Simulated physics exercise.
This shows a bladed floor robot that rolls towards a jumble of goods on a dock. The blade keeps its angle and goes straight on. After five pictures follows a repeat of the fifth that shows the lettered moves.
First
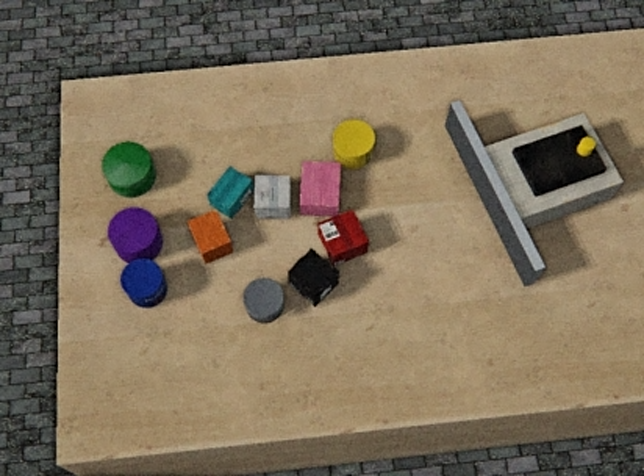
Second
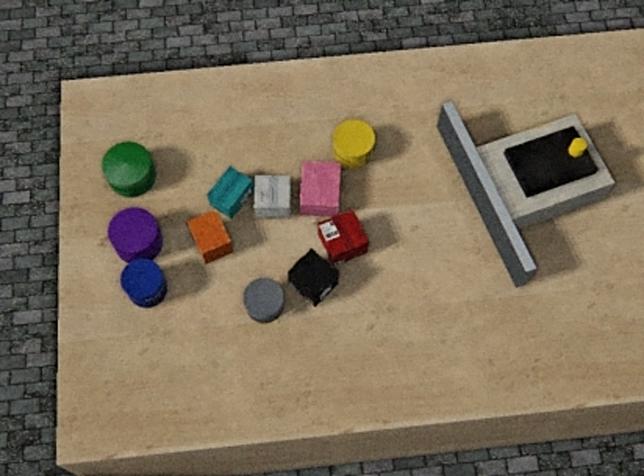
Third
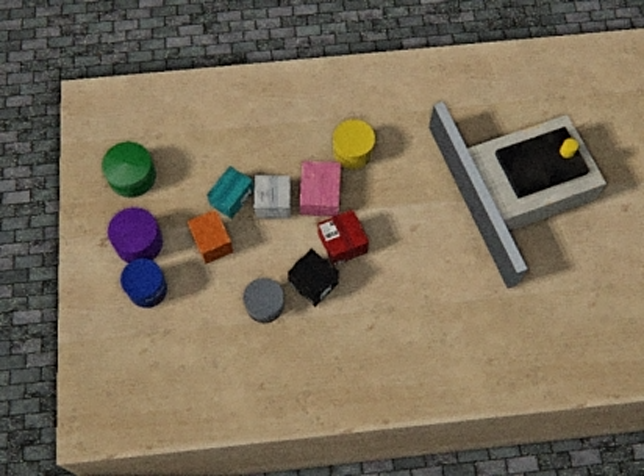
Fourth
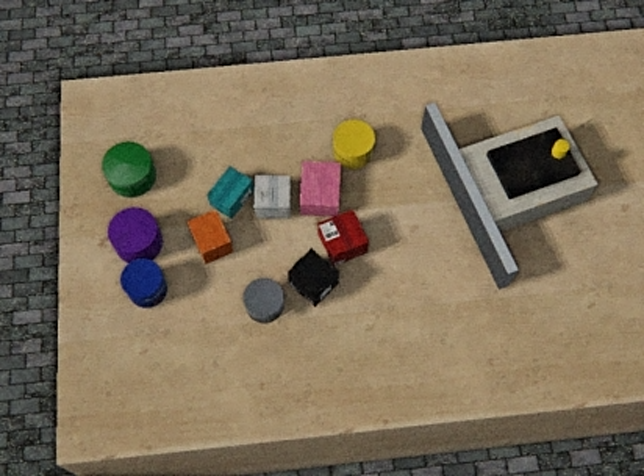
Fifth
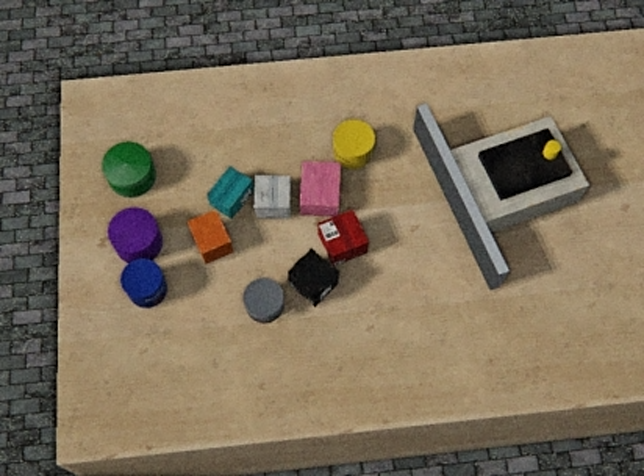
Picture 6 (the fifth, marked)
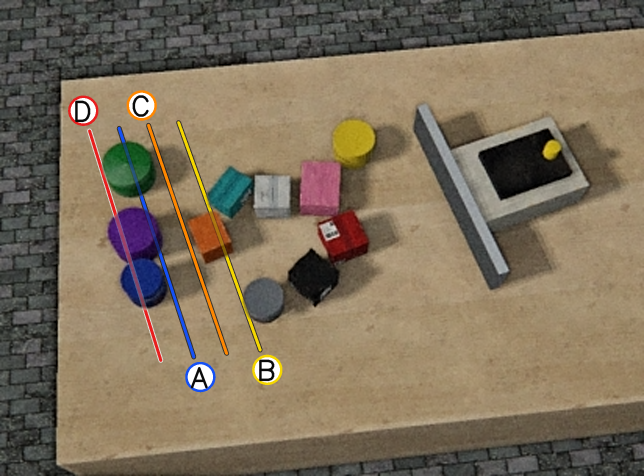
On a pale wooden dock bordered by dark grey paving, seen from high above, a jumble of goods sits at left and centre. Green, purple and blue cylinders stand left of orange, teal, white, pink, red and black blocks, with a yellow cylinder above and a grey one below. From the right, a pale robot with a slanted grey blade slides slowly left, touching nothing, while the goods and camera stay still.
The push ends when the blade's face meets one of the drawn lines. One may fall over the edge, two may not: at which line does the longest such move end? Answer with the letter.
It should halt at A.
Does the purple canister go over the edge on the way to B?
No.
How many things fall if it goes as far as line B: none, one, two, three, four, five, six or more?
The count is none.
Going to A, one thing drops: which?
The purple canister.
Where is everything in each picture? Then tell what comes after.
Orange crate (211, 237); red parcel (343, 238); pink crate (320, 189), in the first frame.
Robot (545, 162); green canister (129, 170), in the second frame.
Robot (537, 163); blue pail (145, 284), in the third frame.
Robot (528, 164); yellow pail (354, 145), in the fourth frame.
Robot (519, 165); grey pail (264, 301); white parcel (273, 197); orange crate (211, 237), in the fifth frame.
On the marked copy, A at (154, 236); B at (217, 230); C at (185, 233); D at (123, 239).
Following A. Soon after the start, robot (410, 175); yellow pail (298, 153); pink crate (314, 195).
Later, robot (301, 186); green canister (125, 168); turquoise box (160, 191).
In the end, robot (213, 194); purple canister over the edge; turquoise box (76, 201); one fallen.
As for the rest, B is within the limit but short; C is within the limit but short; D drops two.
